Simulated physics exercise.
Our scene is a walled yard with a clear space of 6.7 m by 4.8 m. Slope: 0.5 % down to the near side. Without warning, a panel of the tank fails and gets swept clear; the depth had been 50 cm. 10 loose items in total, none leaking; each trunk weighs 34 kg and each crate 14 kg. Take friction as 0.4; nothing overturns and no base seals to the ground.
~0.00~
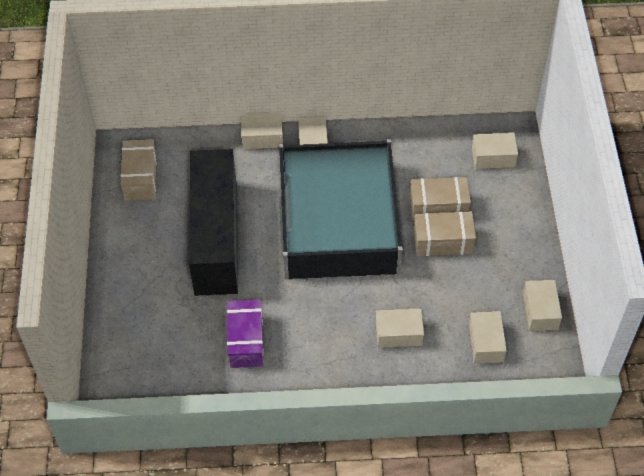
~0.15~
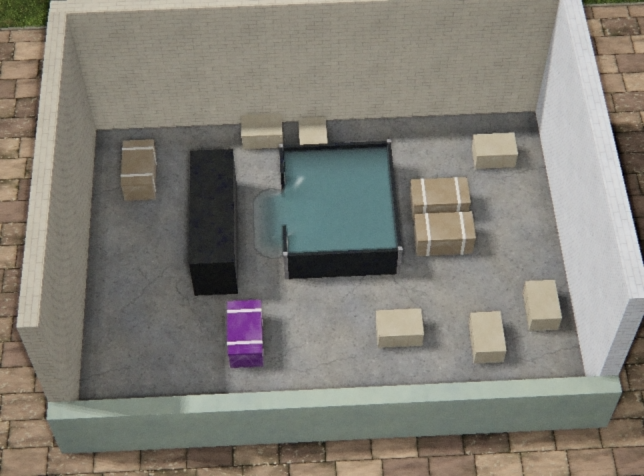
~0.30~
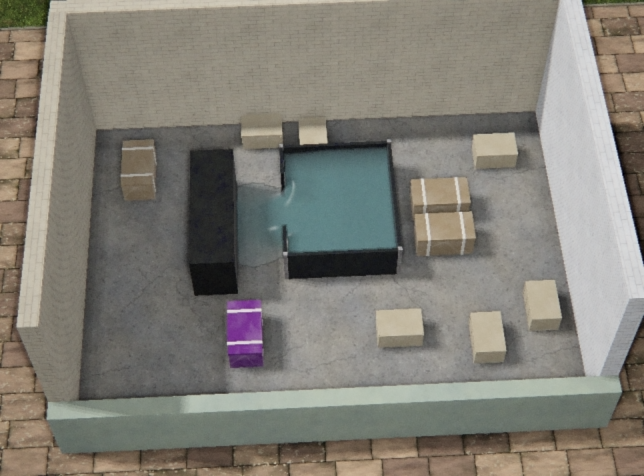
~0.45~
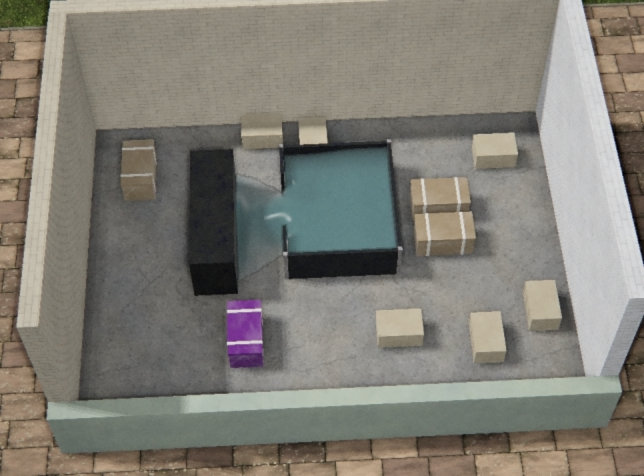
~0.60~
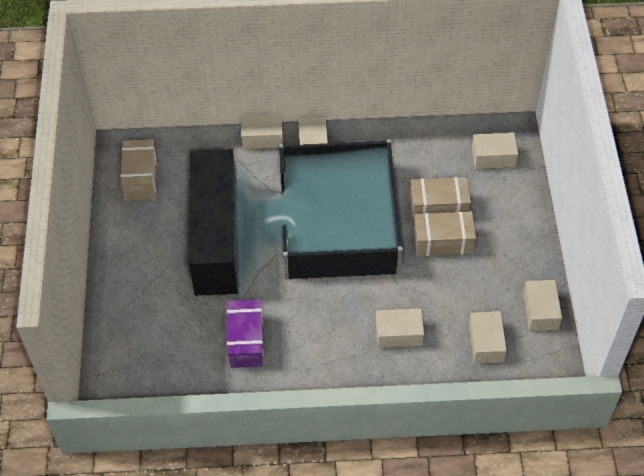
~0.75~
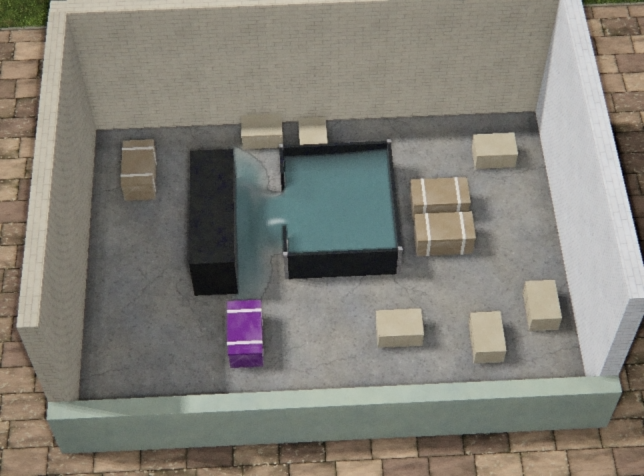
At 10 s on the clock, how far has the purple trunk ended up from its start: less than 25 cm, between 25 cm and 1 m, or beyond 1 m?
Odds are it gets pushed a bit.
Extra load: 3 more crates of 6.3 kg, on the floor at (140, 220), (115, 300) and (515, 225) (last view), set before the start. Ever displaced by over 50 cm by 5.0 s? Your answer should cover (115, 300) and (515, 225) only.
Respectively: Inside the limit and inside the limit.
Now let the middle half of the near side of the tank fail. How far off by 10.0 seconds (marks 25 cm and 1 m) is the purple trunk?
The purple trunk remains in place.
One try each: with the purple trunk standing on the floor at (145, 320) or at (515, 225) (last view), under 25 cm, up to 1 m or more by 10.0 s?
One try each gives this: It remains roughly in place, then it remains roughly in place.
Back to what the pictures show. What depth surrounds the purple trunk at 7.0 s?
Somewhere close to 5 cm.
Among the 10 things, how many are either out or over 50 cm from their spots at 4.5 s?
I make it 3.
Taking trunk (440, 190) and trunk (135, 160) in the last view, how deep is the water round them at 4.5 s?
First roughly 2 cm, second roughly 5 cm.
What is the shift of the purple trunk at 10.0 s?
60 cm.
After 2.0 s the purple trunk is near (244, 370), 0.6 m from its start, aground; 1 afloat.
After 4.5 s the purple trunk is near (244, 371), 0.7 m from its start, aground; 0 afloat.
After 7.0 s the purple trunk is near (244, 371), 0.7 m from its start, aground; 0 afloat.
After 10.0 s the purple trunk is near (246, 369), 0.6 m from its start, aground; 1 afloat.
